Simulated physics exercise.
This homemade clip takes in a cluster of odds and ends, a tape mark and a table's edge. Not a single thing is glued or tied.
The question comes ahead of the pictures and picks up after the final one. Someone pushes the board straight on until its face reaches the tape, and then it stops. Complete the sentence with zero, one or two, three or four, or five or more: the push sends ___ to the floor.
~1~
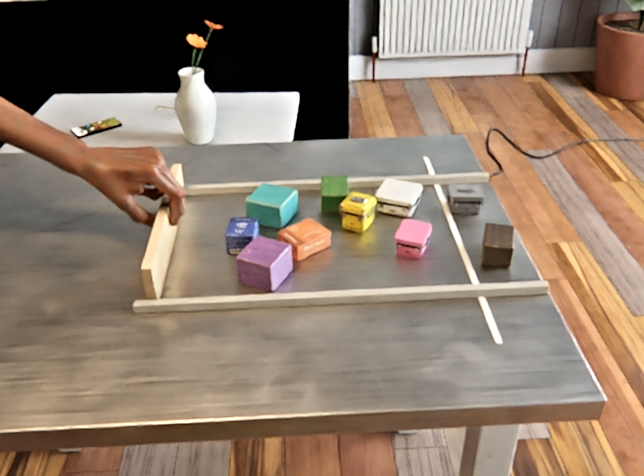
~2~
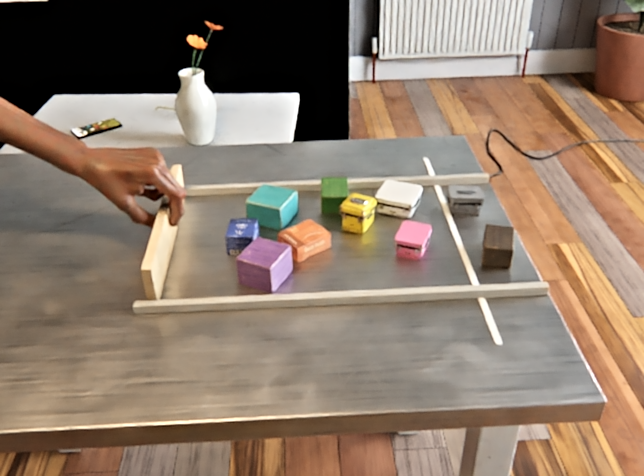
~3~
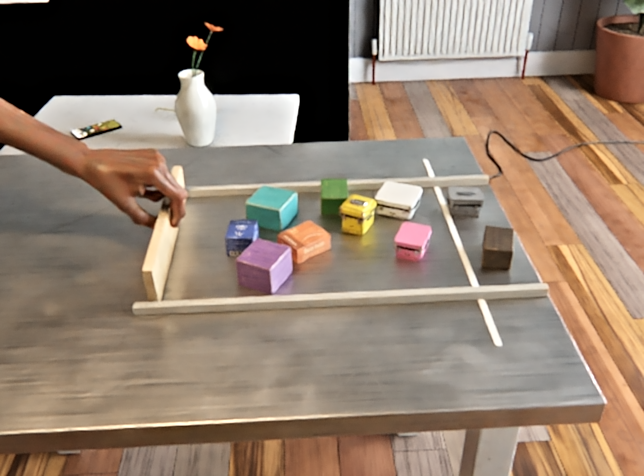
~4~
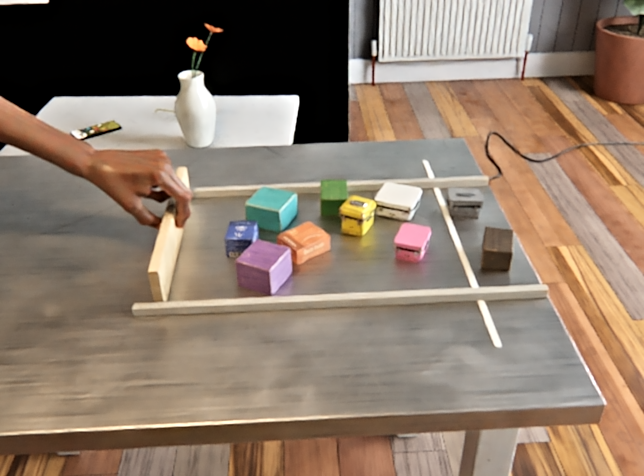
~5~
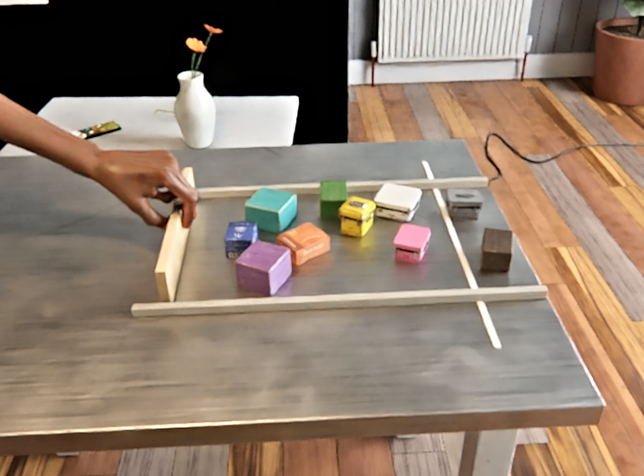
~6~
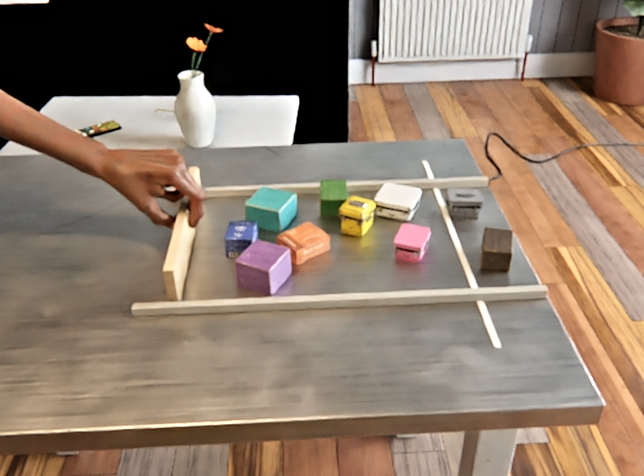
The push sends three or four to the floor.
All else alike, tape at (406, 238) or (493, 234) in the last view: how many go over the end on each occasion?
The first try gives 1, the second gives 7.
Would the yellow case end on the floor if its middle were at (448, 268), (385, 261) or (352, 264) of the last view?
Try one it is not knocked off; try two it is not knocked off; try three it is not knocked off.
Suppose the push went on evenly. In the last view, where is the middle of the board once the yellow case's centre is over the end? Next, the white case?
The middle is at (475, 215) when it's the yellow case, and at (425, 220) when it's the white case.
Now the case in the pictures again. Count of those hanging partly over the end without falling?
I'd say 3 of them.
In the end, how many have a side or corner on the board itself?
In contact: 3.
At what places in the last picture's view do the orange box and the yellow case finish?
The orange box at (512, 235), the yellow case at (491, 213).
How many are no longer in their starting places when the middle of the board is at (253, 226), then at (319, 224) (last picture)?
So 4, and at the other place 8.
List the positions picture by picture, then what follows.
Black block (498, 245); grey case (465, 200); pink case (413, 239); board (166, 227); tape (455, 231), in the first picture.
Grey case (465, 201); yellow case (358, 214), in the second picture.
Pink case (413, 242); white case (398, 201), in the third picture.
Black block (497, 249); green block (334, 197), in the fourth picture.
Grey case (464, 204); purple block (264, 268), in the fifth picture.
Black block (497, 249); grey case (464, 204); pink case (412, 244); board (185, 229); tape (454, 235), in the sixth picture.
Early on, none off yet; black block at rest near (497, 249); grey case at rest near (464, 204); pink case at rest near (412, 244).
A while later, none off yet; black block at rest near (497, 249); grey case at rest near (464, 204); pink case travelled about its own width near (441, 242).
Further along, one off so far; black block travelled a little near (510, 250); grey case in the air near (519, 309); pink case travelled well along near (498, 227).
Finally, the number that fall off is three or four; lost, white case, pink case and grey case.
